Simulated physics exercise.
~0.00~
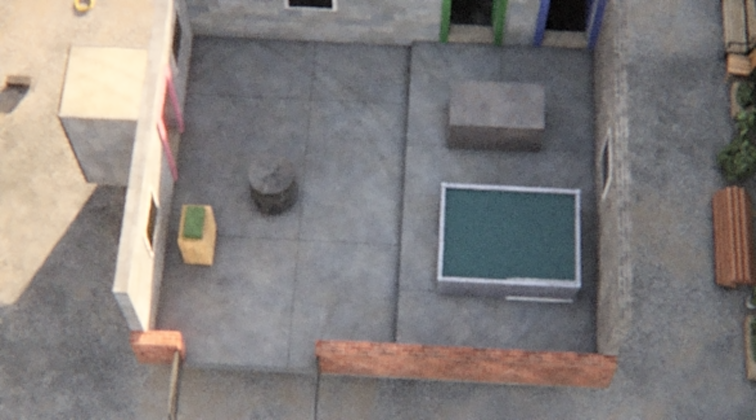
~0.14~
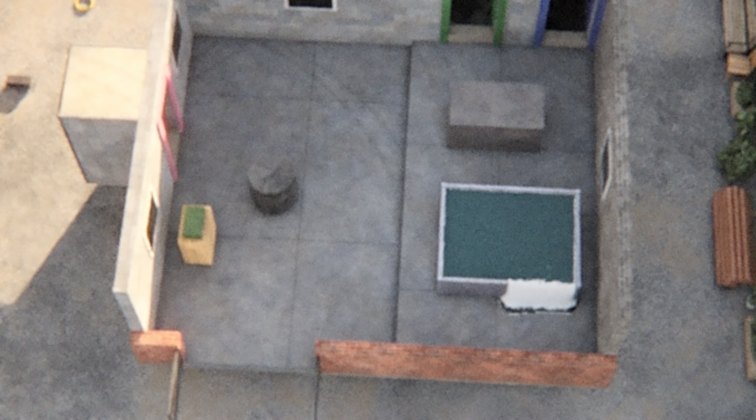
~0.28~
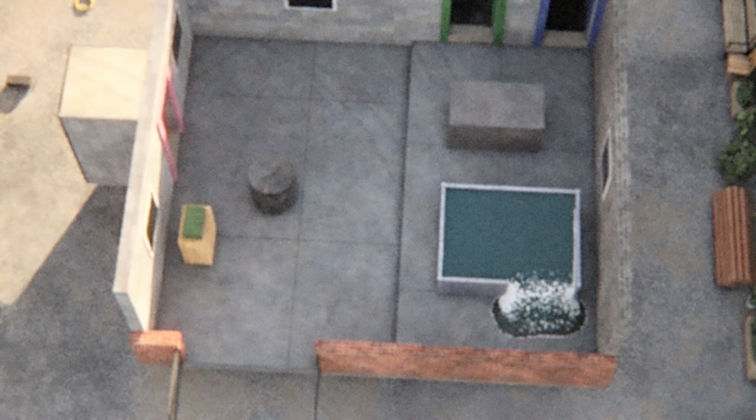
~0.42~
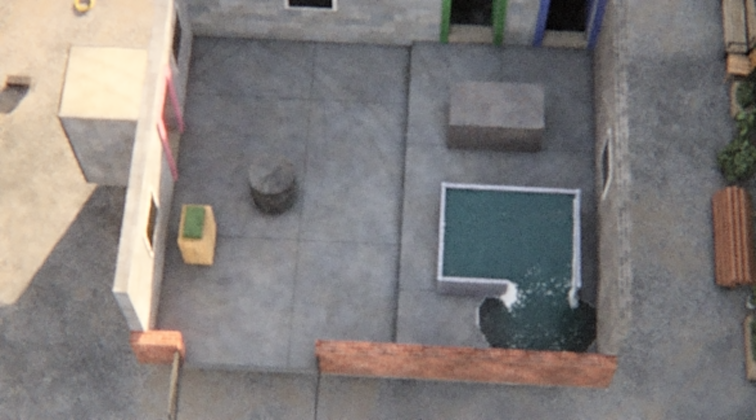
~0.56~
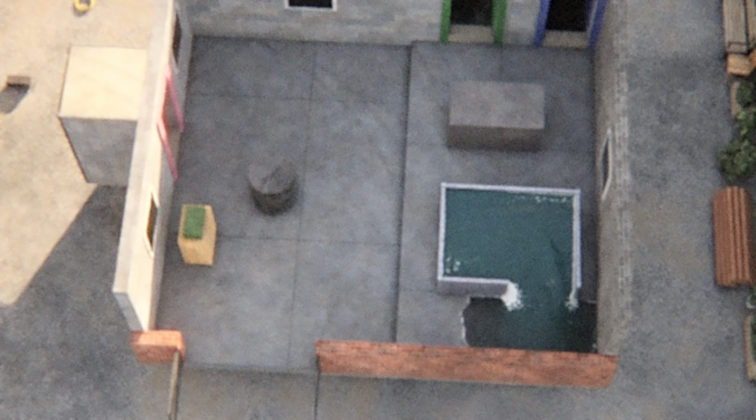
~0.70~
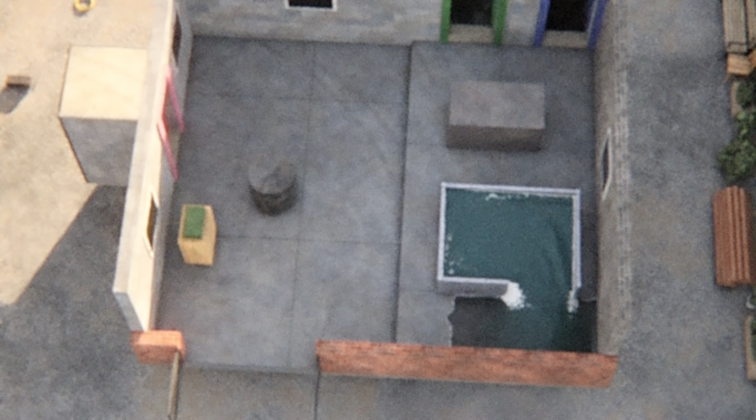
Water bursts through the tank's near wall and spreads across the paving beside the brick wall.
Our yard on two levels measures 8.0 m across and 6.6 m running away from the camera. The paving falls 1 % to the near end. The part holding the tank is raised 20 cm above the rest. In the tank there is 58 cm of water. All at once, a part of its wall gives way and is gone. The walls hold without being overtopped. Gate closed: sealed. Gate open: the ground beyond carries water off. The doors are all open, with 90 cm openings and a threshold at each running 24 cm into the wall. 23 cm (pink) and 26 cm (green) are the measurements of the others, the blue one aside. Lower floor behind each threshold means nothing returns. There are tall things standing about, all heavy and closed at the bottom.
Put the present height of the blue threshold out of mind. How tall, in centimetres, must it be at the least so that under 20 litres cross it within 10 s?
11.5 cm.
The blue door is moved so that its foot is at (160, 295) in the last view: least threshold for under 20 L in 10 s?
Minimum: About 13.0 cm.
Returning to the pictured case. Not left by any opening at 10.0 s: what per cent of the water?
I'd estimate some 90 in a hundred.
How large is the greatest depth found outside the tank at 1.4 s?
Around 57 centimetres.
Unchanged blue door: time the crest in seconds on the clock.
The depth peaks at about 3.8 seconds.
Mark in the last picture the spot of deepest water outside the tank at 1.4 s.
Around (594, 366).
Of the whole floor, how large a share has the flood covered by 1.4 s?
I'd say near 10 percent.
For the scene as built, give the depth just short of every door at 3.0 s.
Pink 0, green 0, blue 0 cm.
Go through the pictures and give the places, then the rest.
The first frame shows the tank at (509, 236) is whole and still, 58 cm deep; the blue door at (570, 19) is dry.
In the second frame, the gap is at (540, 292), the front 0.3 m out at (507, 308); the back of the tank holds 58 cm.
In the third frame, the front is at (517, 334), 0.7 m from the gap at (540, 293); 0.9 m2 of floor is wet, 58 cm left at the back.
In the fourth frame, the gap is at (540, 293), the front 1.2 m out at a hidden place; the back of the tank holds 58 cm.
In the fifth frame, water pours out at (540, 293) and has run 1.4 m, to a hidden place; about 8 cm deep outside, 54 cm at the back.
In the sixth frame, water pours out at (540, 293) and has run 1.5 m, to a hidden place; about 10 cm deep outside, 49 cm at the back; the blue door at (570, 19), 5.3 m from the gap, is still 5.4 m from the nearest water.
After 1.4 s water covers 10 % of the floor, deepest (57 cm) near (594, 366); it has not reached the blue door.
After 3.0 s water covers 30 % of the floor, deepest (34 cm) near (574, 365); it has not reached the blue door.
After 10.0 s water covers 90 % of the floor, deepest (12 cm) near (553, 364); 4 cm at the blue door, 0 litres in over its 20 cm threshold.
At the blue door as built, the water arrived by 3.4 s and peaked near 17 cm at 3.8 s.
Run again over the same 10 s with other heights there, 39 litres in over 9.5 cm, 11 litres over 13 cm. The limit of 20 litres is kept from about 11.5 cm up.
